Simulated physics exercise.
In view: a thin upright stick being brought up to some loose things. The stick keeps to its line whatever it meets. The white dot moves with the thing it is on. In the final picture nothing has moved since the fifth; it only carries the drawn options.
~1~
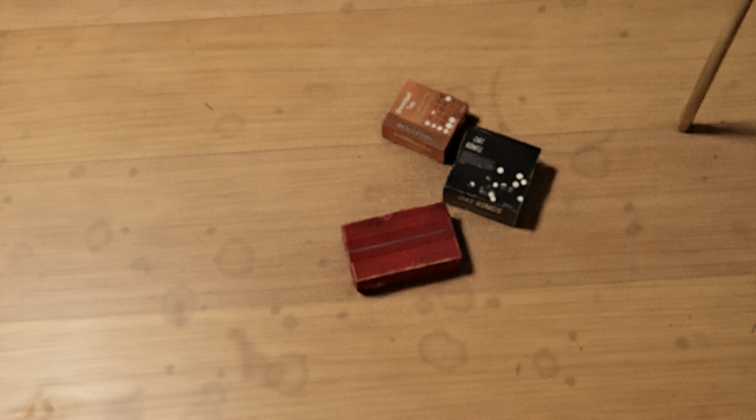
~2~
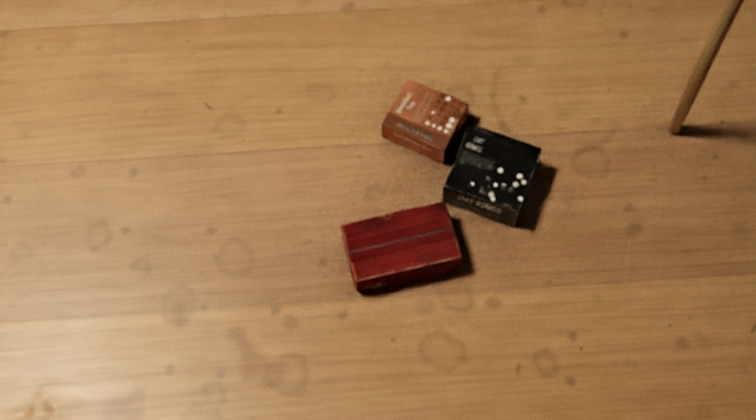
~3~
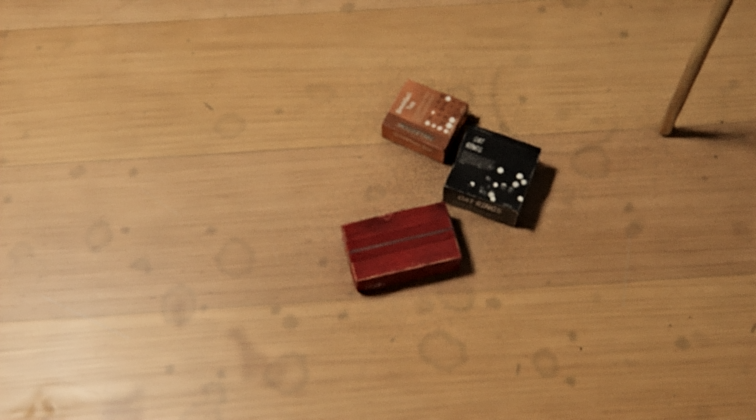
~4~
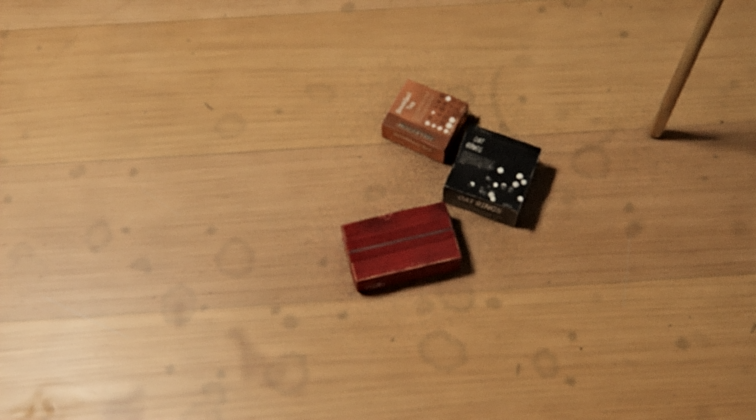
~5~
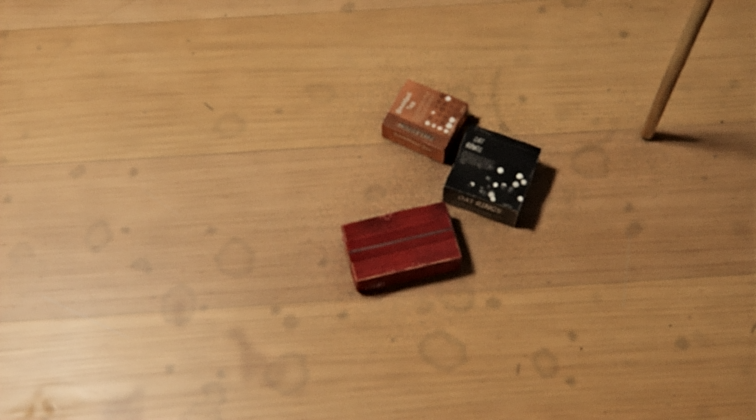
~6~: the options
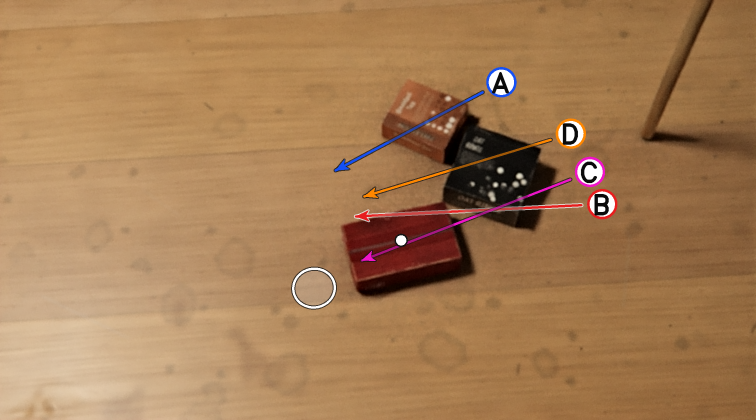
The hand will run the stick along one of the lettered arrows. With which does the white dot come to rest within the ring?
The dot ends in the ring with C.
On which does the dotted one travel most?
That is C.
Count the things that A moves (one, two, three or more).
It moves one.
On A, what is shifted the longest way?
The orange packet goes farthest.
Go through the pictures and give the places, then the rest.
Black packet (492, 175); red box (400, 247); orange packet (425, 120), in the first frame.
Orange packet (425, 120); black packet (492, 175), in the second frame.
Red box (400, 247); orange packet (425, 120), in the third frame.
Black packet (492, 175); red box (400, 247), in the fourth frame.
Orange packet (425, 120); black packet (492, 175); red box (400, 247), in the fifth frame.
On the copy, A from (483, 92) to (335, 171); B from (581, 205) to (356, 216); C from (570, 180) to (362, 261); D from (551, 140) to (364, 197); the ring at (314, 288); the white dot at (402, 240).
On C. First, foot of the stick (497, 209); red box (400, 247); black packet (462, 174); orange packet (419, 117).
Then, foot of the stick (421, 238); red box (369, 260); black packet (448, 166).
Finally, foot of the stick (362, 261); red box (313, 291); black packet (448, 166); the dot on the red box is in the ring.
By contrast, A leaves the dotted thing at (400, 247); B leaves the dotted thing at (355, 269); D leaves the dotted thing at (389, 271).
